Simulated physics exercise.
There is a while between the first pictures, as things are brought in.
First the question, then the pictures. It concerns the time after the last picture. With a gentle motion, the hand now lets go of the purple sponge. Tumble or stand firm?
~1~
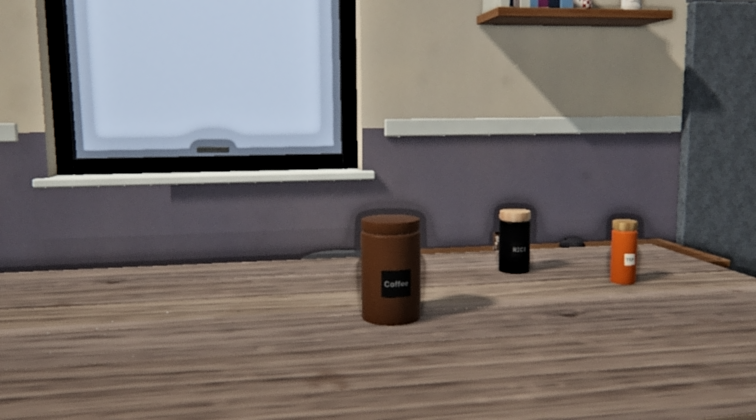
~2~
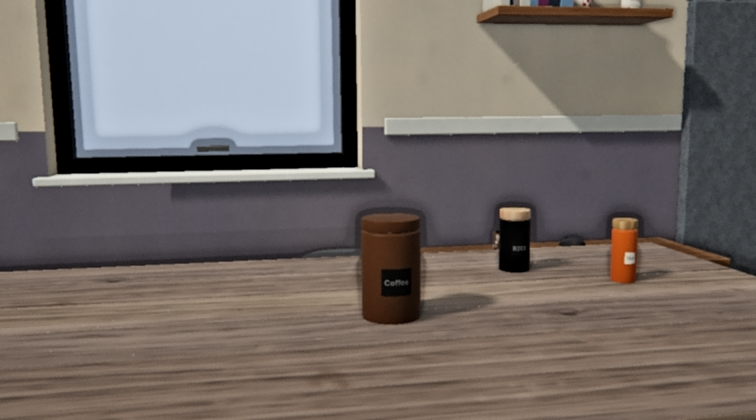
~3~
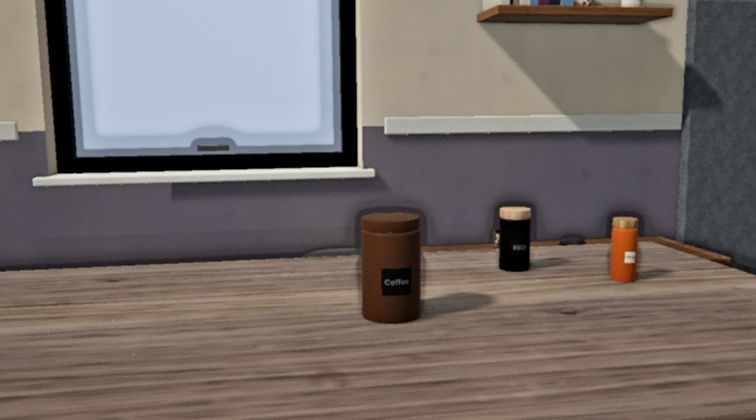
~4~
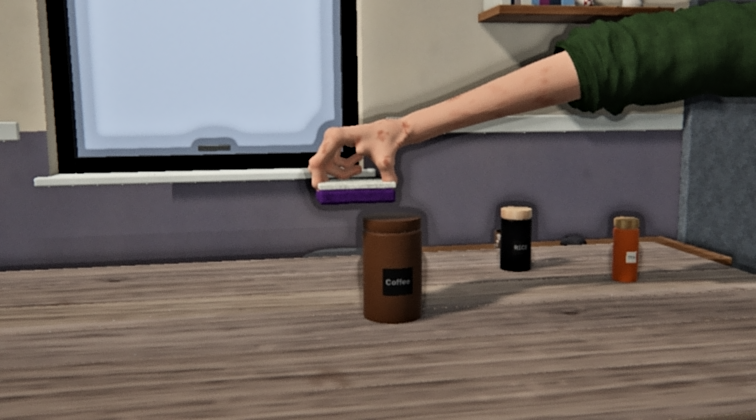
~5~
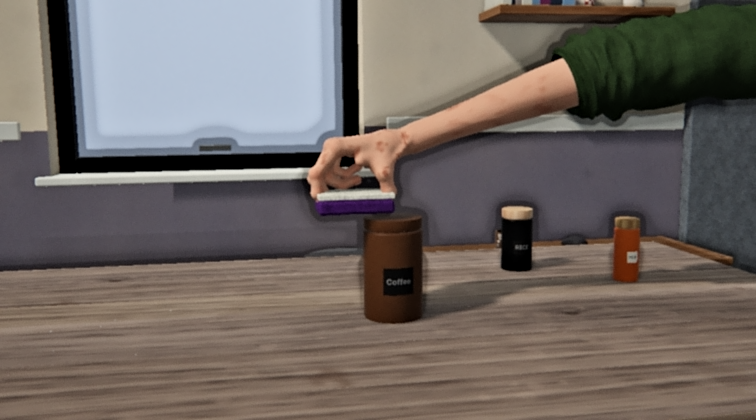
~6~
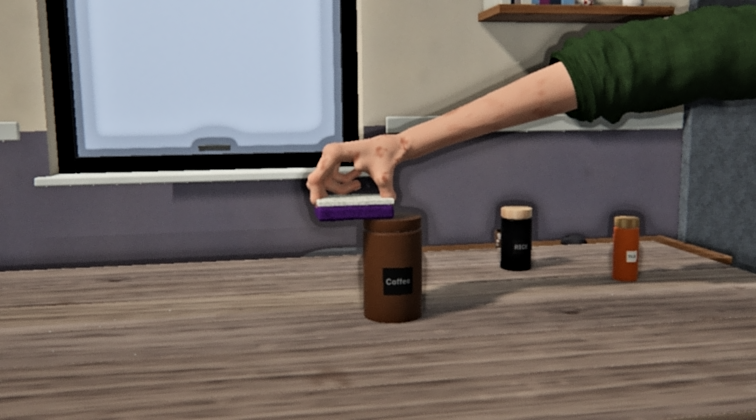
Not safe.
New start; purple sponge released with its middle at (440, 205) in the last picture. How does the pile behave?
In the end the pile crashes down.
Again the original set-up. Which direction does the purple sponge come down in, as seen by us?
Leftward.
Then, 0.40 s later than the last frame, purple sponge now fallen.
Then, 0.50 s later than the last frame, things are still on the move.
When it is over, fallen, purple sponge; the other 3 as before. End places, in pixels of the last picture, purple sponge near (288, 313). The pile loses its balance.
